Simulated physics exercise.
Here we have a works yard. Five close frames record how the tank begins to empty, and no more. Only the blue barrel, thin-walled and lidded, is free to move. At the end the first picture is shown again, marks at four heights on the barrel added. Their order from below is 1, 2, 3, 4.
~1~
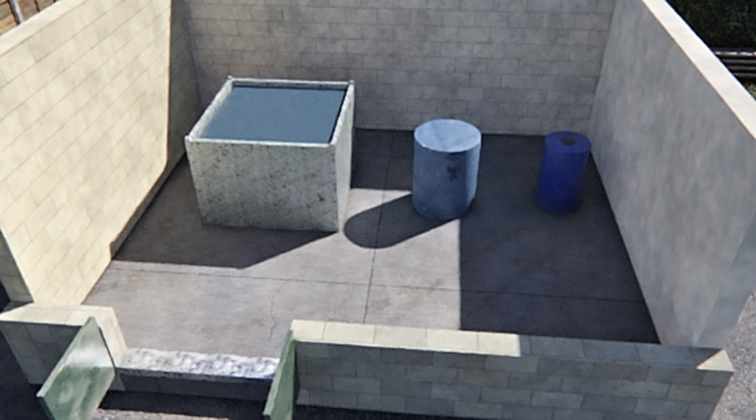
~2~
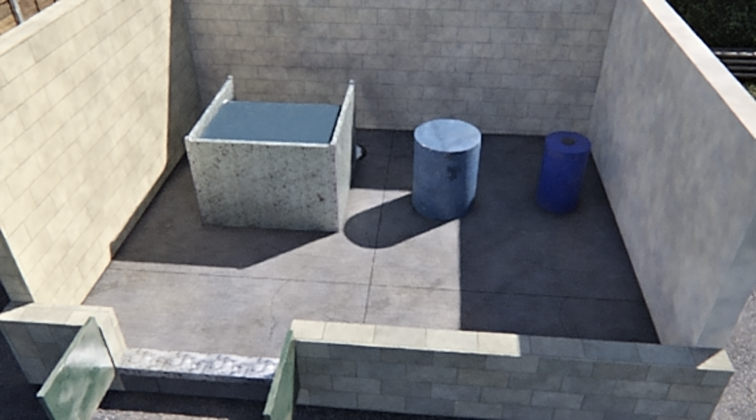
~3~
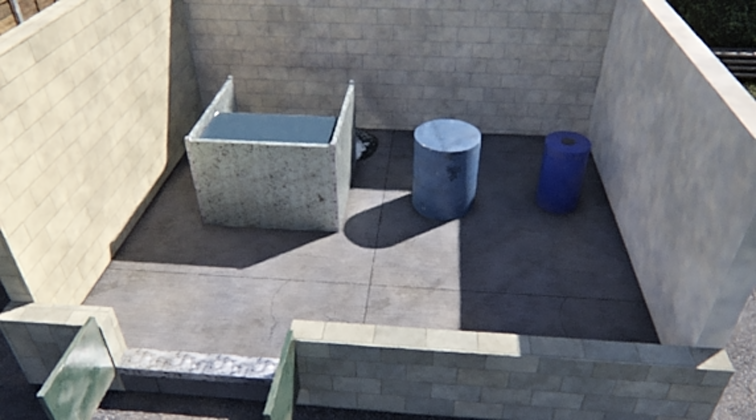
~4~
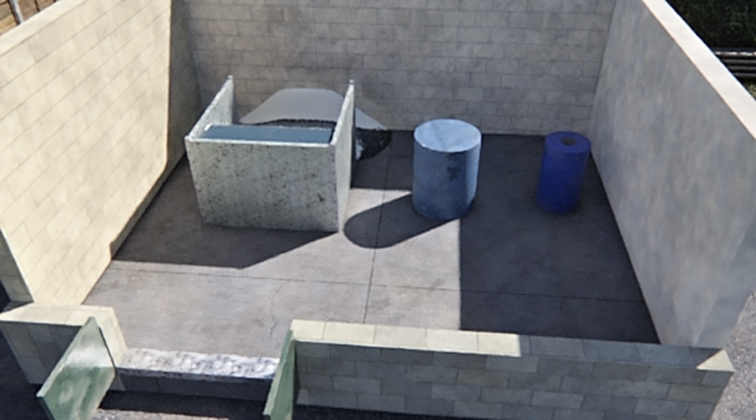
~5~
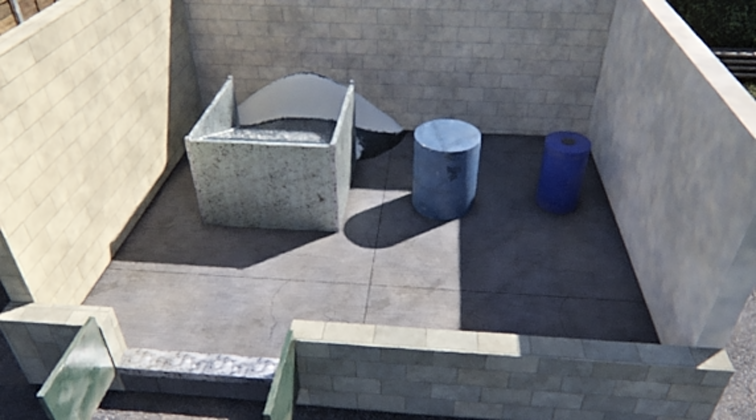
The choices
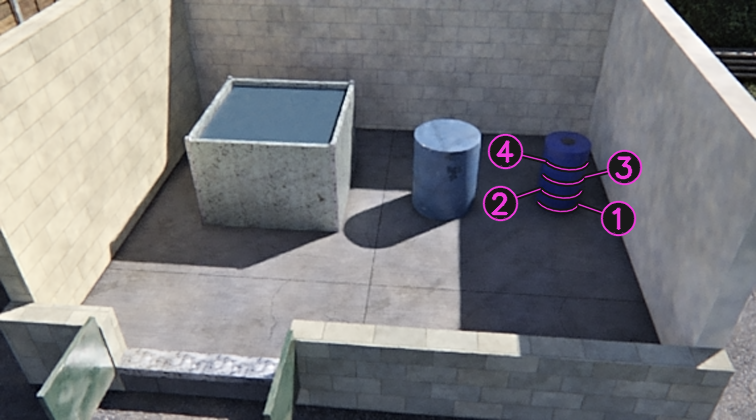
A speckled concrete tank brimming with blue-grey water stands at the left of a block-walled works yard, seen from high in front. A grey-blue cylinder stands right of centre, a blue barrel farther right, and an open green gate at lower left. The tank's back side goes, its water drops, and a pale, curved sheet swells behind it, dark-edged at right, while barrel, cylinder and camera stay still.
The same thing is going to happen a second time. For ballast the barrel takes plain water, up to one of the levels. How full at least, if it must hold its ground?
3.
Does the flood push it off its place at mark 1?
Yes, that goes wrong.
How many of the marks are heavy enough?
Two of the four.
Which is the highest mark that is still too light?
Mark 2.
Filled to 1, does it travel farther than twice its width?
Yes.
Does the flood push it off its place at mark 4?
No.
On the marked copy, 1 at (560, 211); 2 at (563, 198); 3 at (565, 184); 4 at (568, 169); from the bottom up 1, 2, 3, 4.
For mark 1, it is pushed about 6 times its own width away.
For mark 2, it is pushed about twice its own width away.
For mark 3, it does not move.
For mark 4, it does not move.
